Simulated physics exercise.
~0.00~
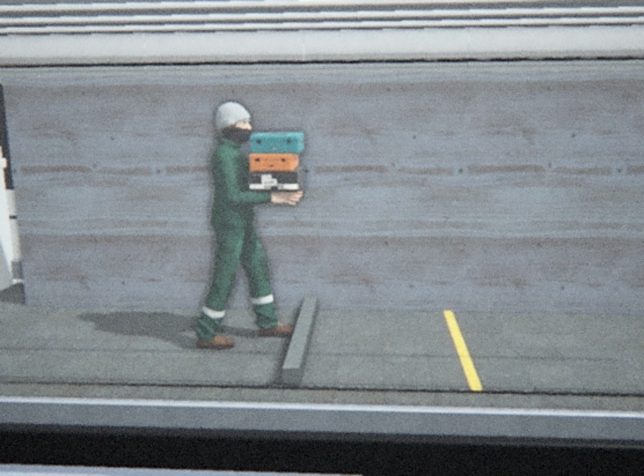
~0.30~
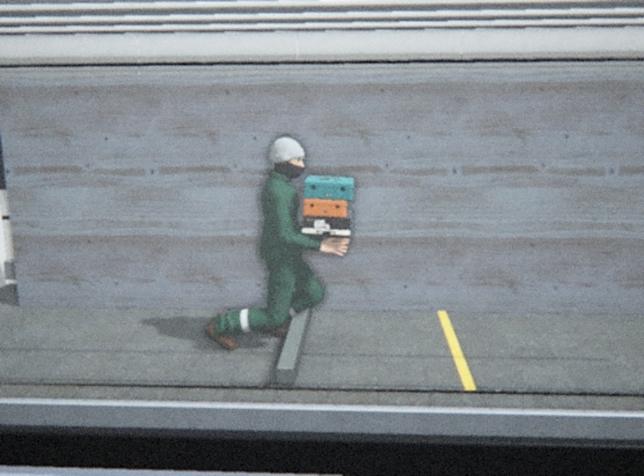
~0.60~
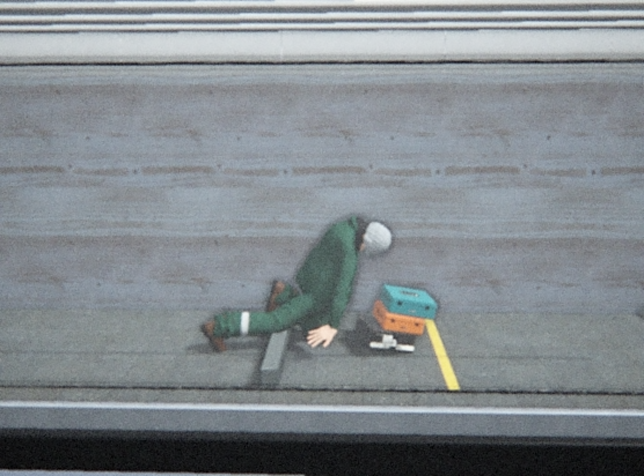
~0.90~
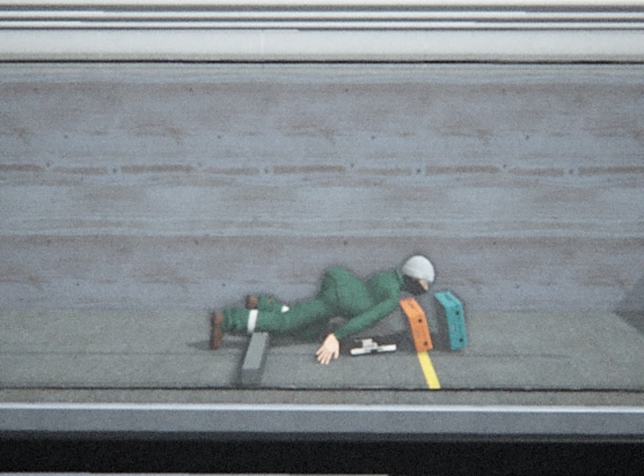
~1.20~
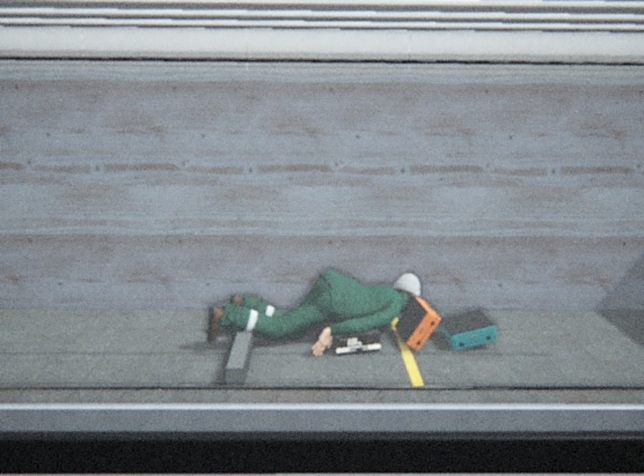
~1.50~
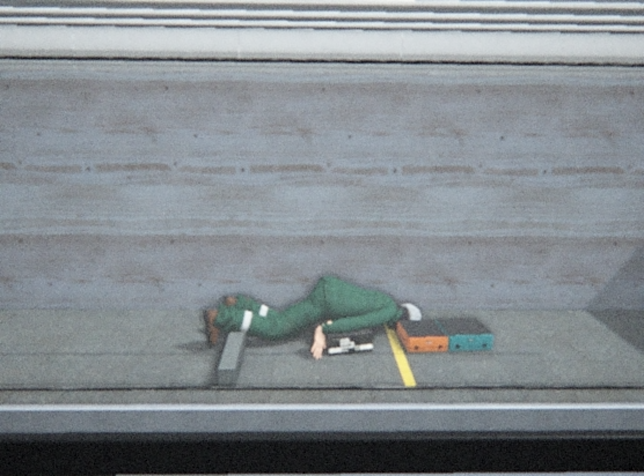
In a plain grey rail car, a green-clad figure carrying teal, orange and black cases pitches forward over a low bar, dropping them, and ends face down, head just past the yellow line, with the black case short of it and the other two beyond, overturned.
